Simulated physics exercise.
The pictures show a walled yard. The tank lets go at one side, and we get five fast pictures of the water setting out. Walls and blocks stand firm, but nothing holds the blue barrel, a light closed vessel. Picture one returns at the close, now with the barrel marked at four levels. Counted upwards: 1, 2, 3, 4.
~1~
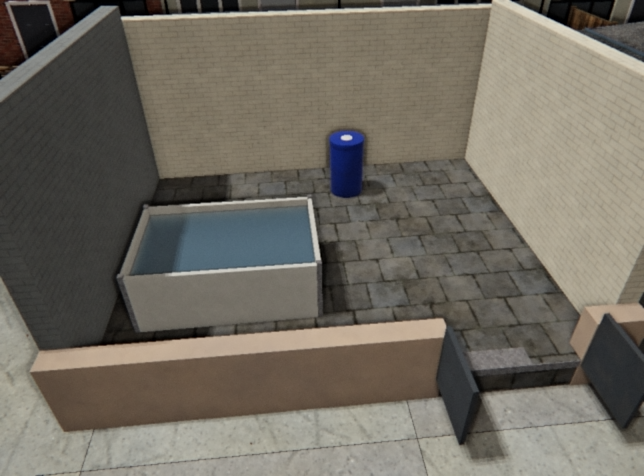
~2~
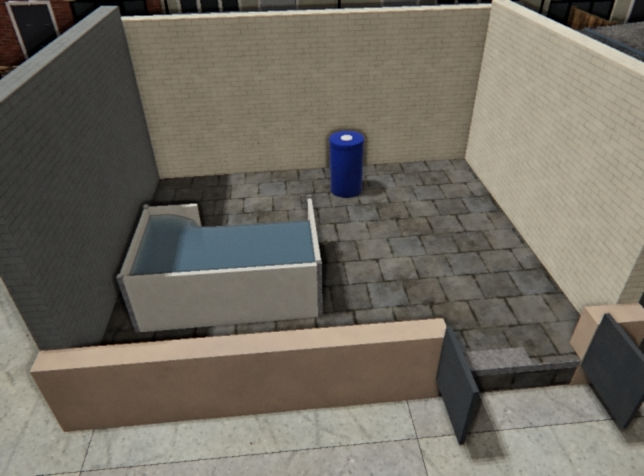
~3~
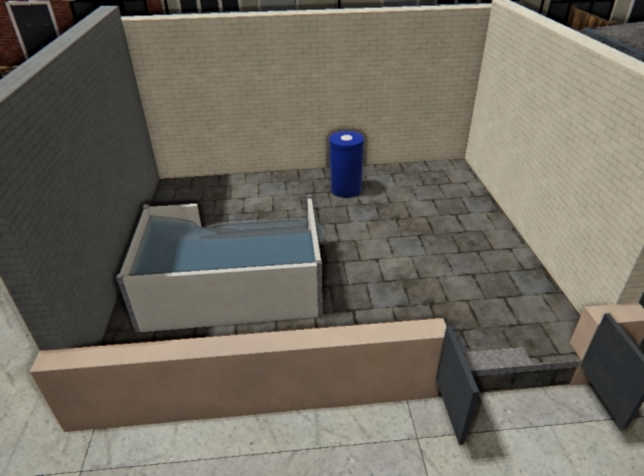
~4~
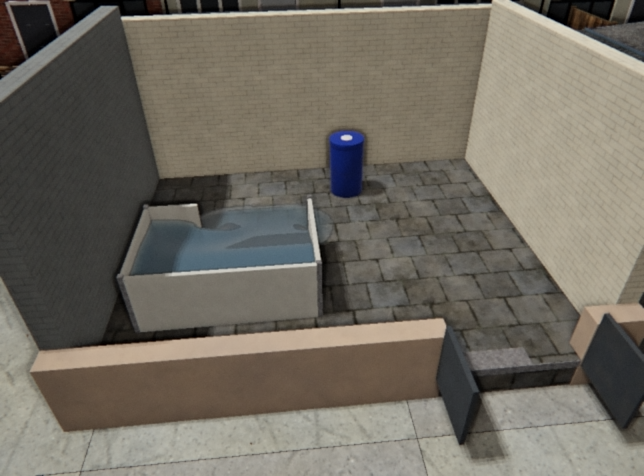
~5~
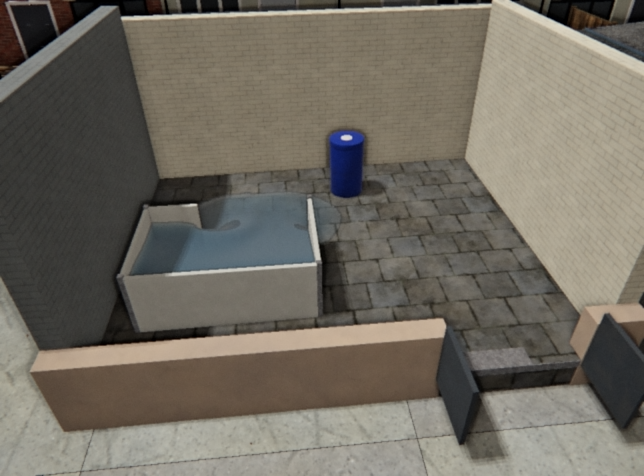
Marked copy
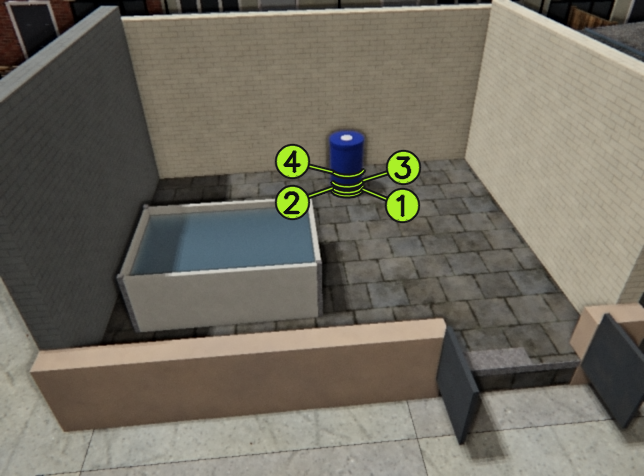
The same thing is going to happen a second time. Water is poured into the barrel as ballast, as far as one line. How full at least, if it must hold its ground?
Use mark 4.
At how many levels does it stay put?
One.
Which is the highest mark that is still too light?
It is 3.
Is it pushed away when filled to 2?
Yes.
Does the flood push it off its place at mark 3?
Yes, that goes wrong.
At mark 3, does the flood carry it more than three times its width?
No, less.
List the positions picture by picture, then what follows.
The first frame shows lid of the blue barrel at (347, 138); tank full, its middle at (226, 239); open gate at (514, 316).
In the second frame, water covers 3 % of the ground, mostly out of sight from here.
In the third frame, water covers 6 % of the ground, mostly out of sight from here.
In the fourth frame, 10 % of the ground wet, in view closest to the barrel at (322, 213).
The fifth frame shows lid of the blue barrel at (347, 138); 14 % of the ground wet, in view closest to the barrel at (320, 201).
On the marked copy, 1 at (349, 195); 2 at (349, 192); 3 at (349, 186); 4 at (349, 176); from the bottom up 1, 2, 3, 4.
With 1, it is pushed about 5 times its own width away.
With 2, it is pushed about 5 times its own width away.
With 3, it is pushed about its own width away.
With 4, it does not move.
